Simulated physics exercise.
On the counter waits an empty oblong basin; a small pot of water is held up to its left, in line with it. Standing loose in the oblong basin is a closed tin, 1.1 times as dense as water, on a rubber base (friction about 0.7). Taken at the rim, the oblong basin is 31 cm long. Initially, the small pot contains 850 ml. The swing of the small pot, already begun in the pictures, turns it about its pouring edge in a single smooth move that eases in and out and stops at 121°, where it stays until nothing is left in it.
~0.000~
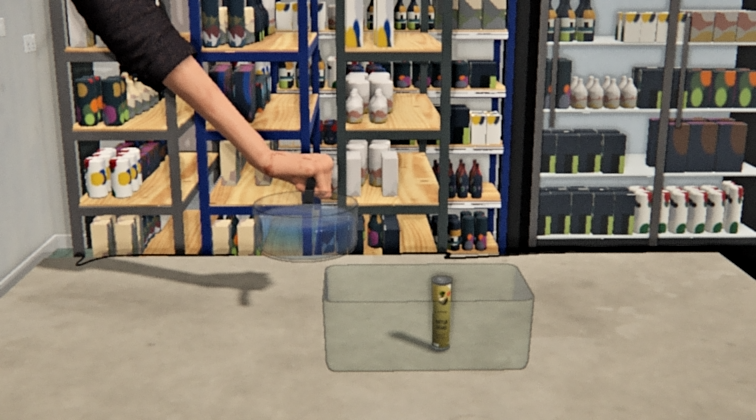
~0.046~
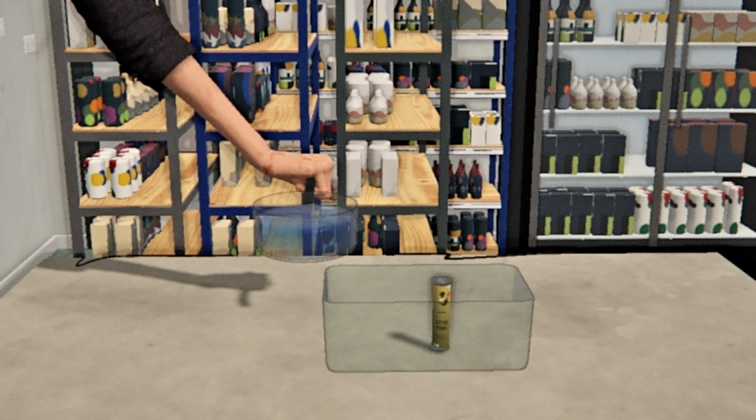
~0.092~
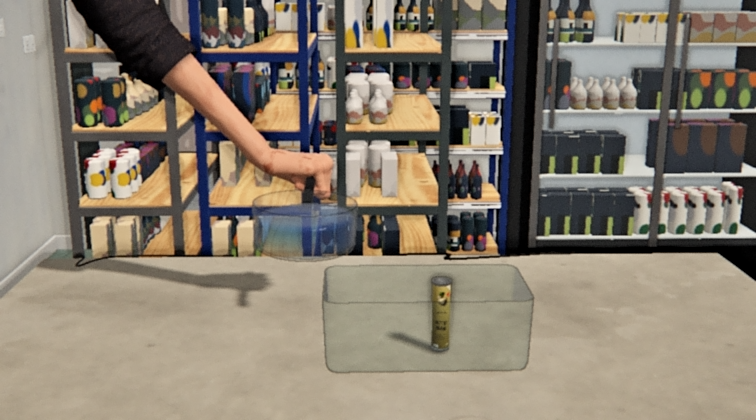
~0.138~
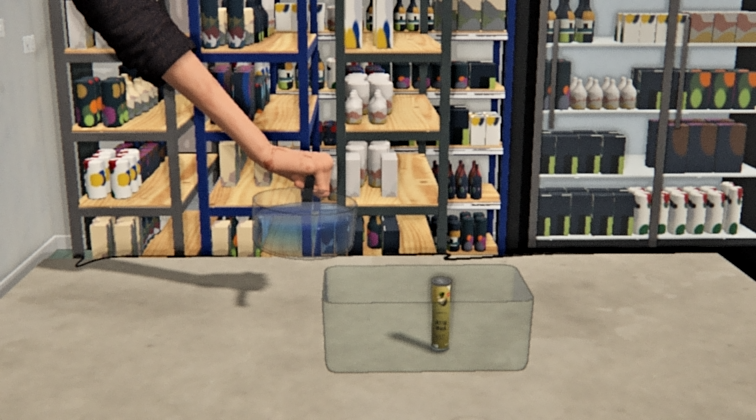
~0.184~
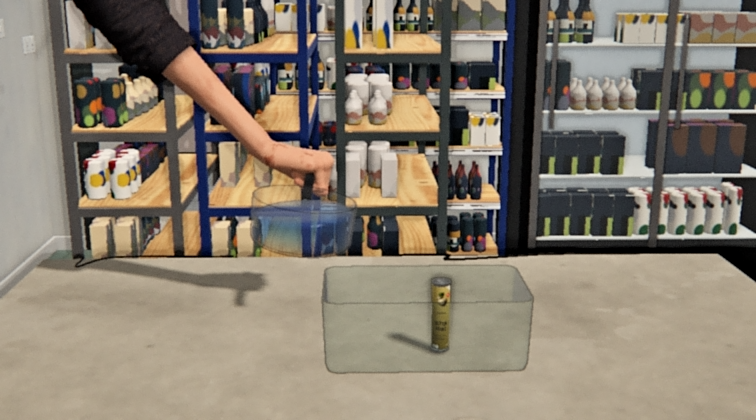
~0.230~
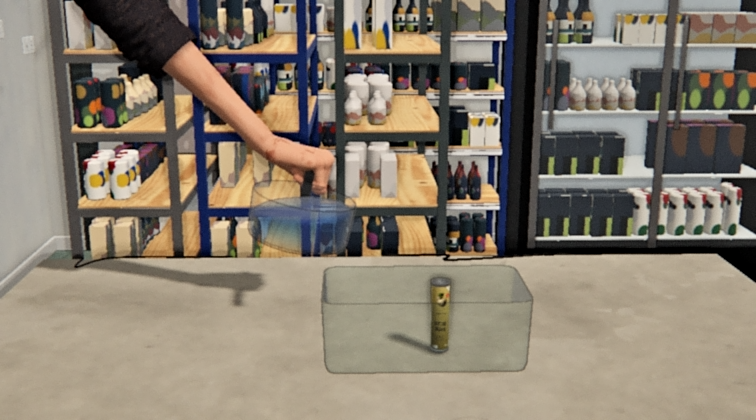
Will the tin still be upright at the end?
It keels over.
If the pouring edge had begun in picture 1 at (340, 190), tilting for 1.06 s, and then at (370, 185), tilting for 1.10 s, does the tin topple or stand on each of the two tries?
Trial 1 - tin tips; trial 2 - tin tips.
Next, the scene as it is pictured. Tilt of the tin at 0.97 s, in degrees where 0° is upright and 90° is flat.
Looks like some 25 degrees from vertical upright.
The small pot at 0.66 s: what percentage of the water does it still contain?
Roughly 52 %.
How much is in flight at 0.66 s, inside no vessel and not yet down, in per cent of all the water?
Around 40 in a hundred.
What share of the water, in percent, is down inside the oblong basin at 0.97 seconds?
It works out near 82 per cent.
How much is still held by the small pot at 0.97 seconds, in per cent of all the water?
Close to 4 percent of the whole amount.
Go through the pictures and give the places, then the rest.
The first picture shows tilt 0°; pouring edge (357, 204); surface from (257, 216) to (355, 216); the oblong basin's rim runs from (325, 284) to (525, 282); the tin's top is at (442, 283).
The second picture shows tilt 0°; pouring edge (357, 205); surface from (256, 217) to (355, 215).
The third picture shows tilt 2°; pouring edge (357, 205); surface from (256, 216) to (355, 215).
The fourth picture shows tilt 4°; pouring edge (357, 205); surface from (255, 214) to (354, 213).
The fifth picture shows tilt 7°; pouring edge (356, 206); surface from (254, 212) to (354, 211).
The sixth picture shows tilt 11°; pouring edge (356, 206); surface from (253, 209) to (353, 209).
Then, 0.66 s in, the tilt is 73° and 52 per cent is still to pour; the tin stands where it began.
Then, 0.97 s in, the tilt is 113° and 4 per cent is still to pour; the tin leans 26°.
Then, 1.30 s in, the tilt is 121° and 0 per cent is still to pour; the tin lies on its side.
Then, 1.66 s in, the tilt is 121° and 0 per cent is still to pour; the tin lies on its side.
Finally, the tin lies on its side.
